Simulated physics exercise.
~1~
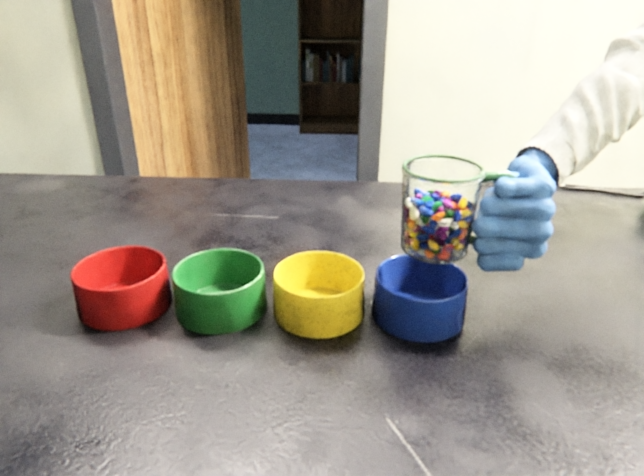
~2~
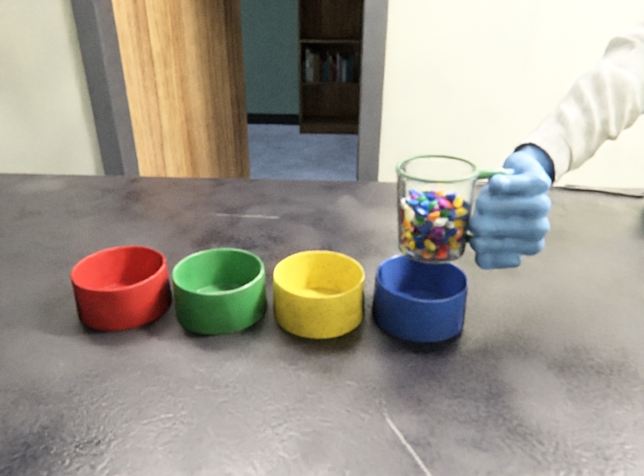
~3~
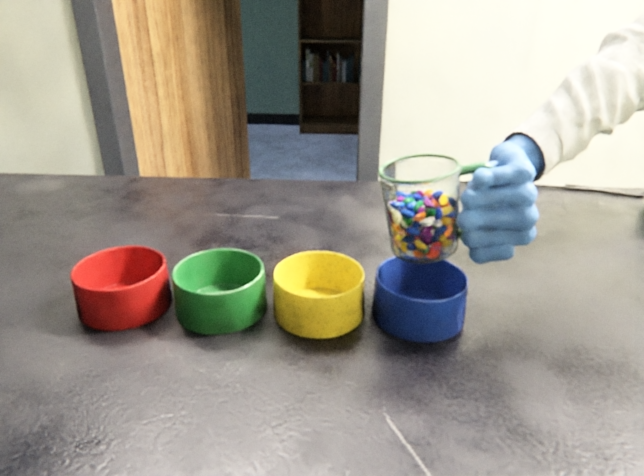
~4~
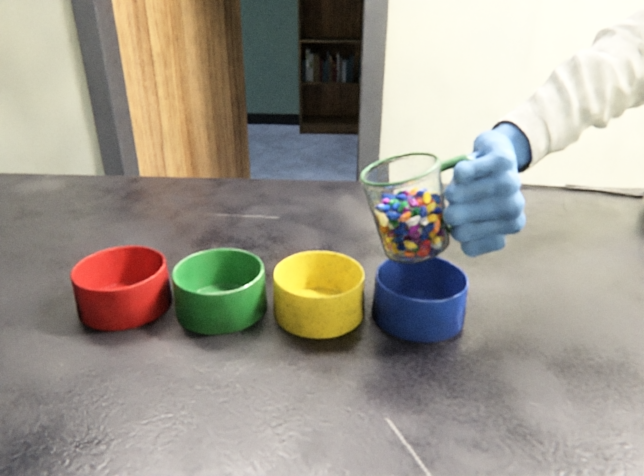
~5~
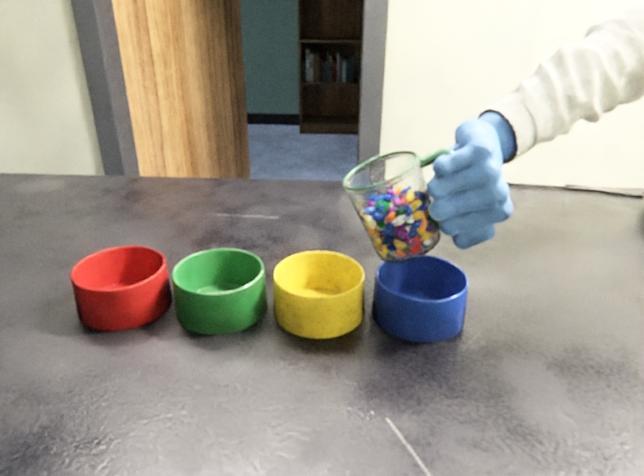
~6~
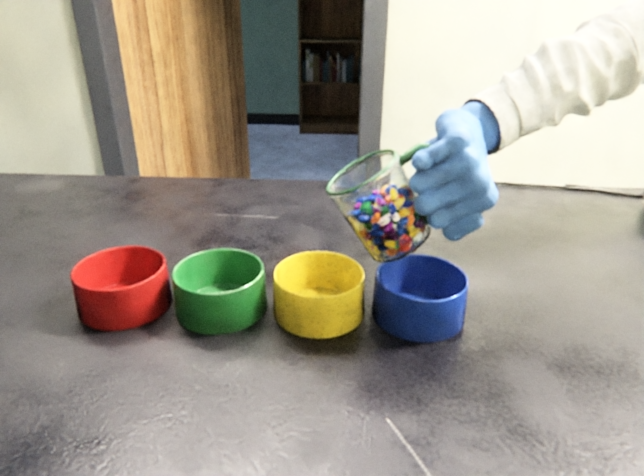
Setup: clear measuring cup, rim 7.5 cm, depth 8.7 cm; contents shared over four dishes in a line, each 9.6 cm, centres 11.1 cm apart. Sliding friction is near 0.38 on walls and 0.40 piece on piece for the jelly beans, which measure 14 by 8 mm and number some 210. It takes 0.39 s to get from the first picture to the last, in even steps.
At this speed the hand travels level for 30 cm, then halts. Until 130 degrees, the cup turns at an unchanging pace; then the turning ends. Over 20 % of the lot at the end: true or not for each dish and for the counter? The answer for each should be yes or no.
Red - yes, blue - no, green - yes, yellow - no, counter - yes.
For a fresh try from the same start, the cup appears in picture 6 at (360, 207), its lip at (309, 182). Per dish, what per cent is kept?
Then red 100, blue 0, green 0, and yellow 0.
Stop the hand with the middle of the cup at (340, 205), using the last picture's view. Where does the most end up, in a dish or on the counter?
Result: Biggest portion at yellow.
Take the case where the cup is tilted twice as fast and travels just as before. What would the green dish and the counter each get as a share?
Result - green dish: 40; counter: 40.
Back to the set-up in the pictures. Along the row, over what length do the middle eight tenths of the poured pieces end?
I'd put it near 13 cm.
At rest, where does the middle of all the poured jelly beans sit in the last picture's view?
Somewhere near (173, 298) in the last picture.
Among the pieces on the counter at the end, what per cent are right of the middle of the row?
0 %.
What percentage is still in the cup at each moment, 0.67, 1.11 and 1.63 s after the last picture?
In order, near 100 %, 20 % and 0 %.
Then, 0.67 s after the last picture, tilt 92 degrees; cup holds 100 %.
Then, 1.11 s after the last picture, tilt 129 degrees; cup holds 20 %, red 10 %, green 35 %.
Then, 1.63 s after the last picture, tilt 130 degrees; cup holds 0 %, red 30 %, green 35 %.
In the end, red 30 %, blue 0 %, green 35 %, yellow 0 %, counter 35 %.
